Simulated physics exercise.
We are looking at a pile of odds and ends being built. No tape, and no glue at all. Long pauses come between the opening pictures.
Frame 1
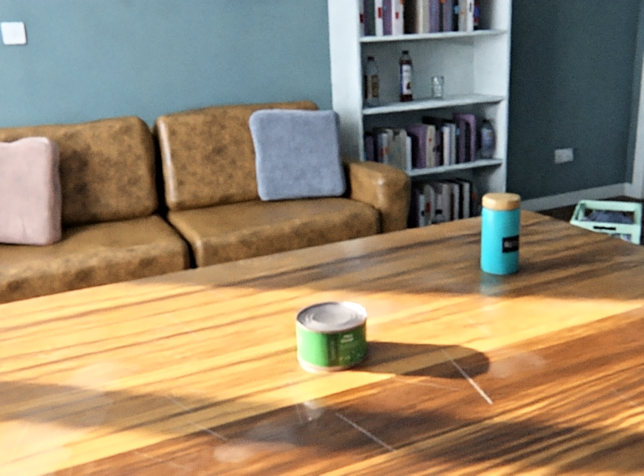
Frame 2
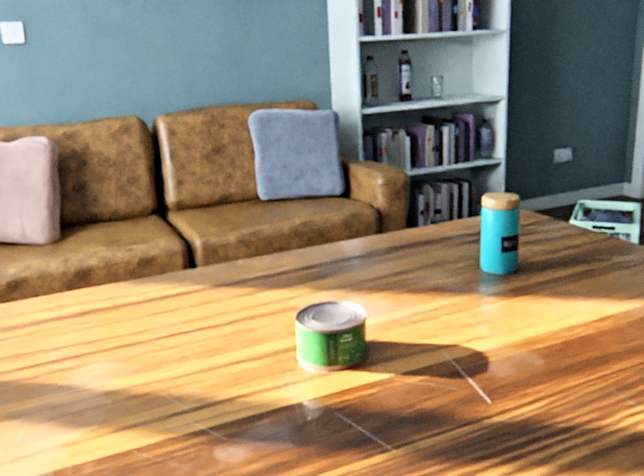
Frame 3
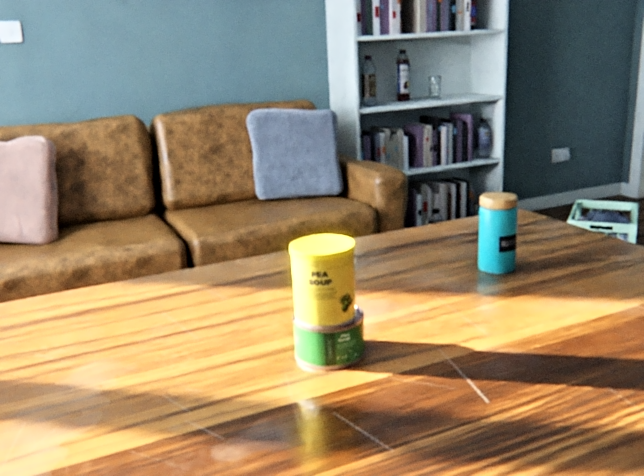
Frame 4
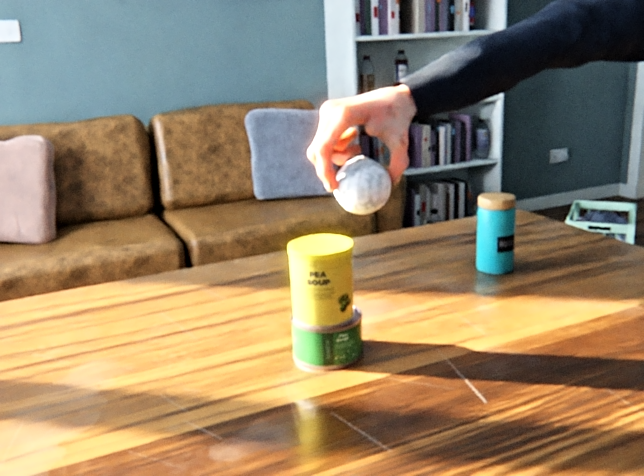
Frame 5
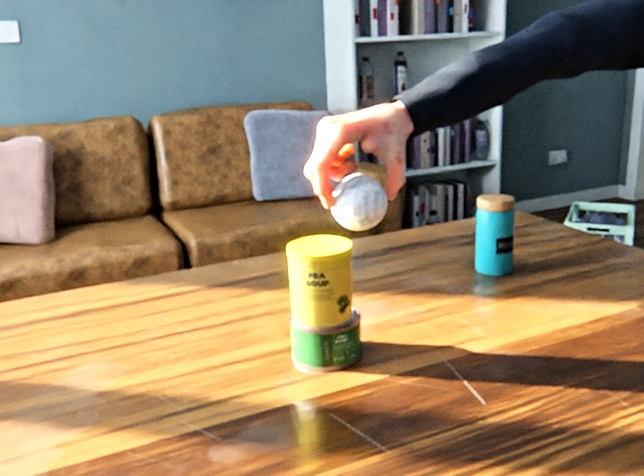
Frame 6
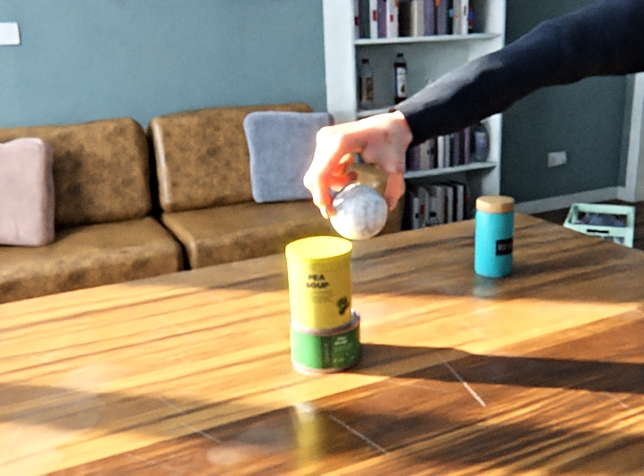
Hand lowering a white onion to the top of a yellow tin stacked on a green tub, a turquoise jar standing behind.
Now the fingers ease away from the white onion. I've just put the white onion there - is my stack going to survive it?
It is going to shed something.
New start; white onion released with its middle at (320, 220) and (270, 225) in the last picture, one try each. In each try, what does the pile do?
Lab note - try 1: No collapse; try 2: Collapse.
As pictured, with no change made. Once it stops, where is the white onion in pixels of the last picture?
Look near (412, 313) in the final picture.
Then, 0.30 s on from there, white onion now fallen.
Then, 0.40 s on from there, things are still on the move.
Then, 1.10 s on from there, nothing new.
In the end, fallen, white onion; the other 3 unmoved. At the end, from the last picture's camera, white onion near (412, 313). The pile gives way.
